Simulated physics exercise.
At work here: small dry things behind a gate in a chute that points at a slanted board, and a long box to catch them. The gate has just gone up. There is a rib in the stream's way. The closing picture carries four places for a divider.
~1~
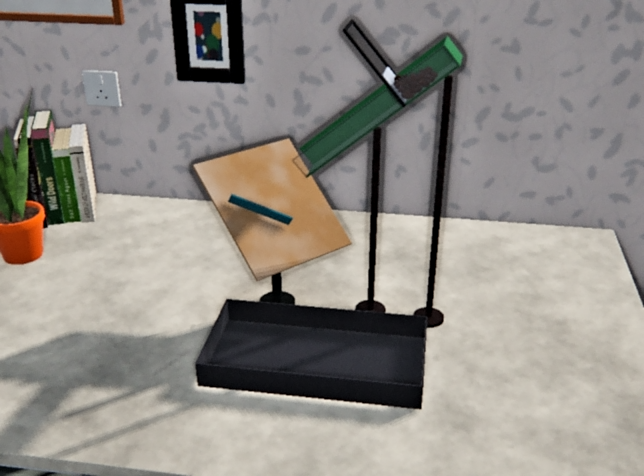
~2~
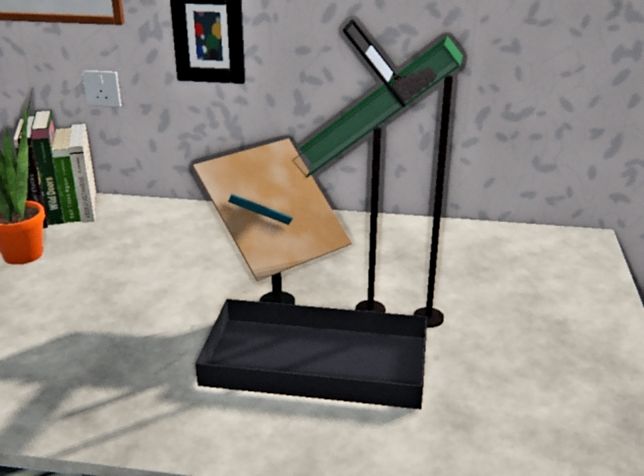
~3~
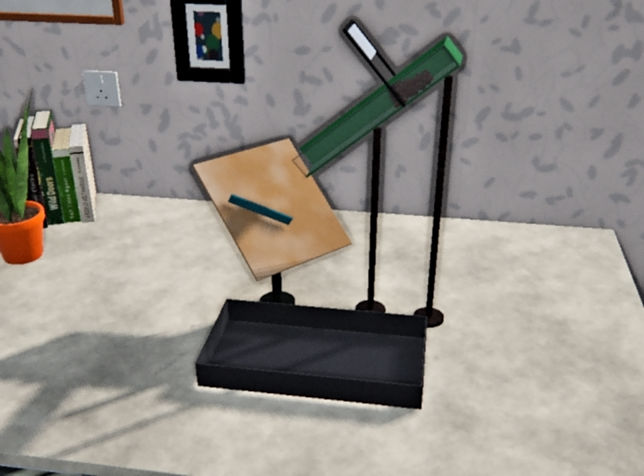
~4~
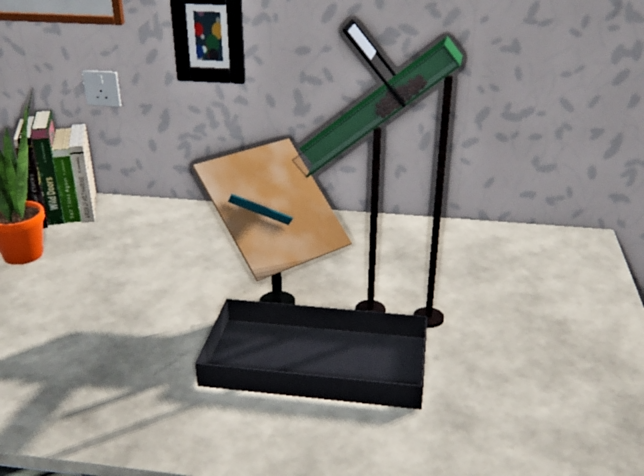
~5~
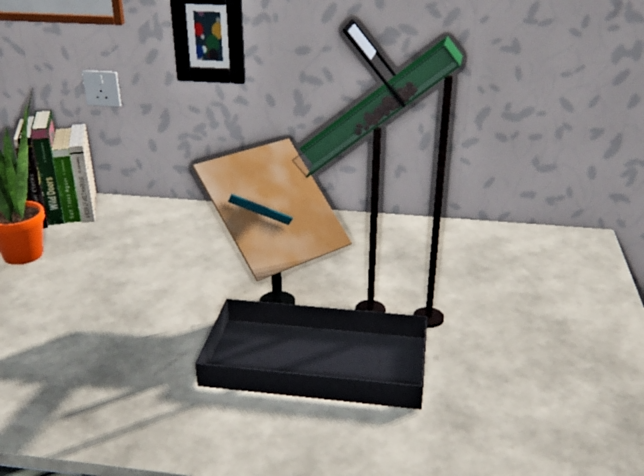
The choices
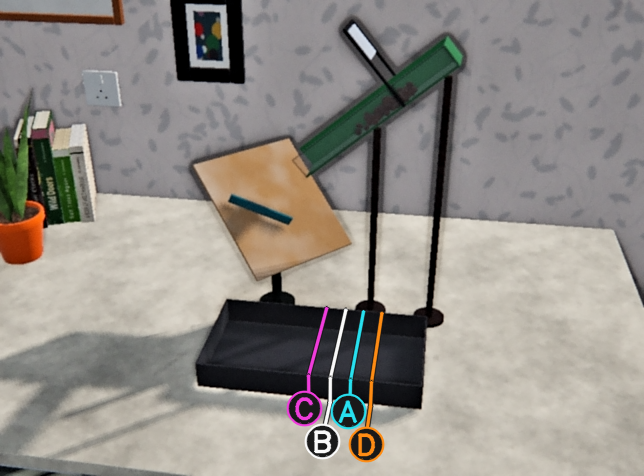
In the video, a white piece slides up a dark gate frame above a sloping green chute, and a clump of small dark pieces behind it slides a short way down the chute, above a tilted tan board and an empty black box.
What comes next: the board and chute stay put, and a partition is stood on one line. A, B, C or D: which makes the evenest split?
Line B does it best.
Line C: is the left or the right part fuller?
More lands on the right.
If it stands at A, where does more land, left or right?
More lands on the left.
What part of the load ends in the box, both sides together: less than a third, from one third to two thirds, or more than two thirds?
From one third to two thirds.
On the marked copy, line A crosses the front rim at (350, 379); line B crosses the front rim at (330, 377); line C crosses the front rim at (308, 375); line D crosses the front rim at (371, 381).
If A is chosen, of what is caught, most on the left of the divider, about a quarter on the right.
If B is chosen, of what is caught, about half on the left of the divider, about half on the right.
If C is chosen, of what is caught, a stray few on the left of the divider, nearly all on the right.
If D is chosen, of what is caught, nearly all on the left of the divider, a stray few on the right.
